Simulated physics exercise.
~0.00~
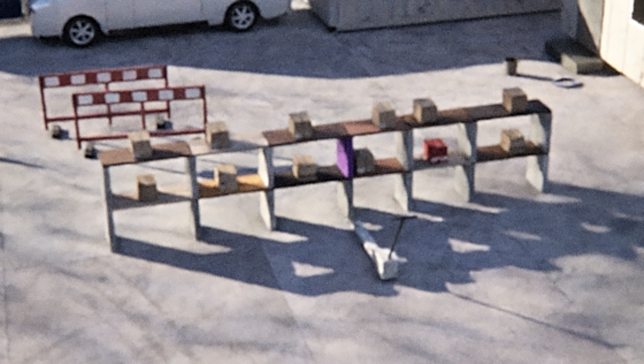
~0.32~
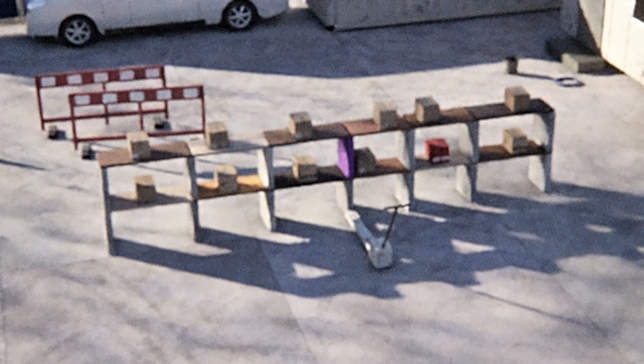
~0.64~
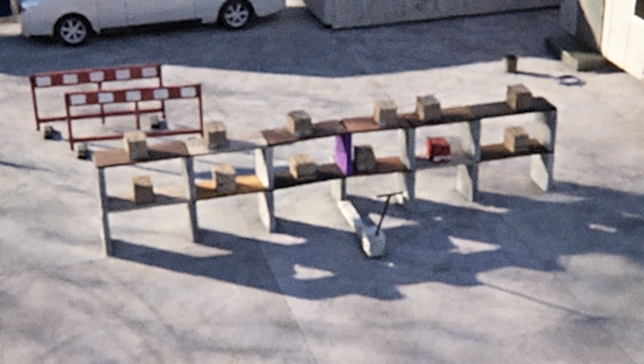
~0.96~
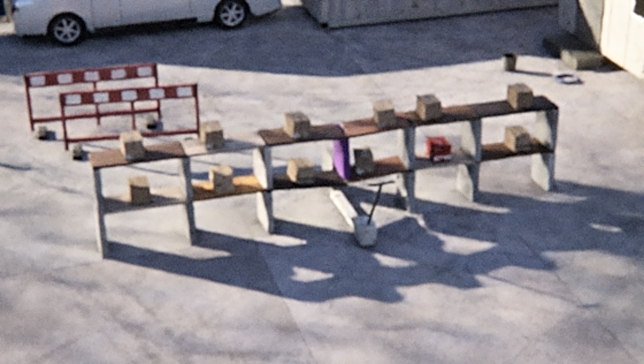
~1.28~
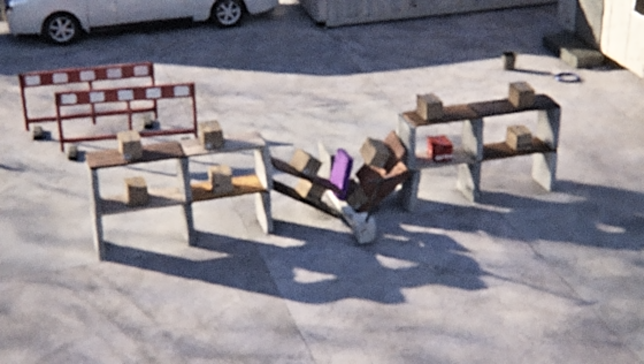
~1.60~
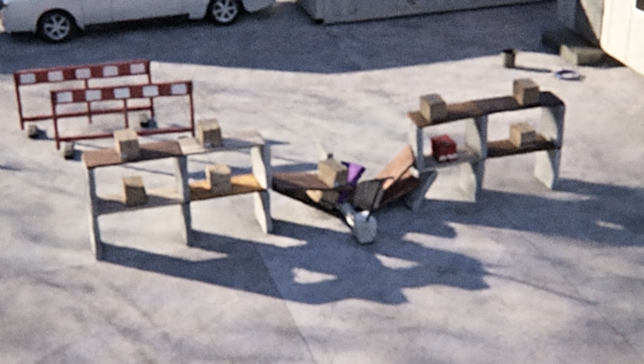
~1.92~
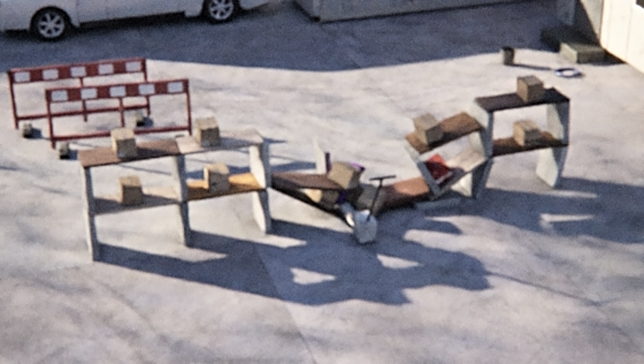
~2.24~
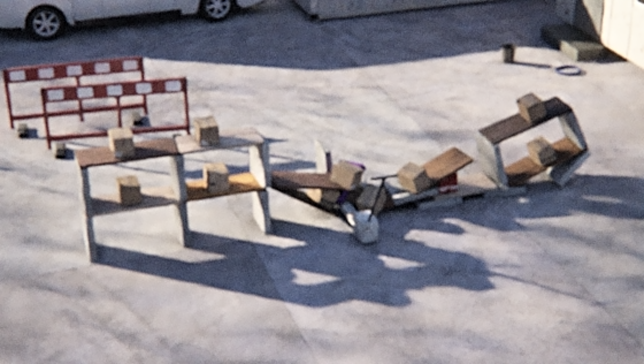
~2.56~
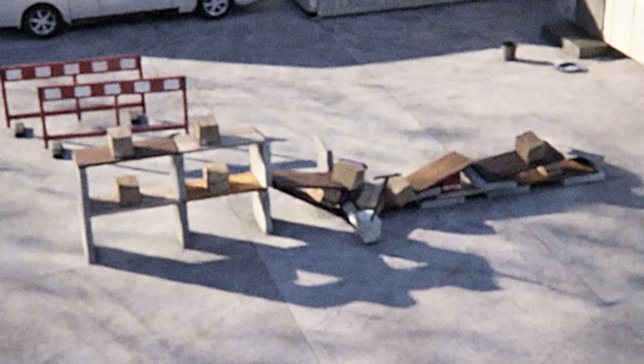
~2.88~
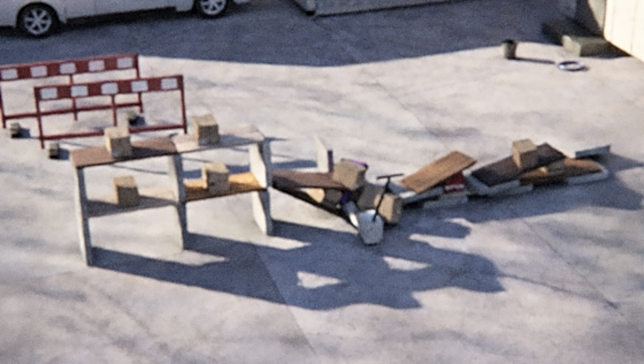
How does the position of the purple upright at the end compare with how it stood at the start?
At the start the purple upright stood straight up in the middle of the row, but by the end it was leaning over among the fallen boards and boxes.
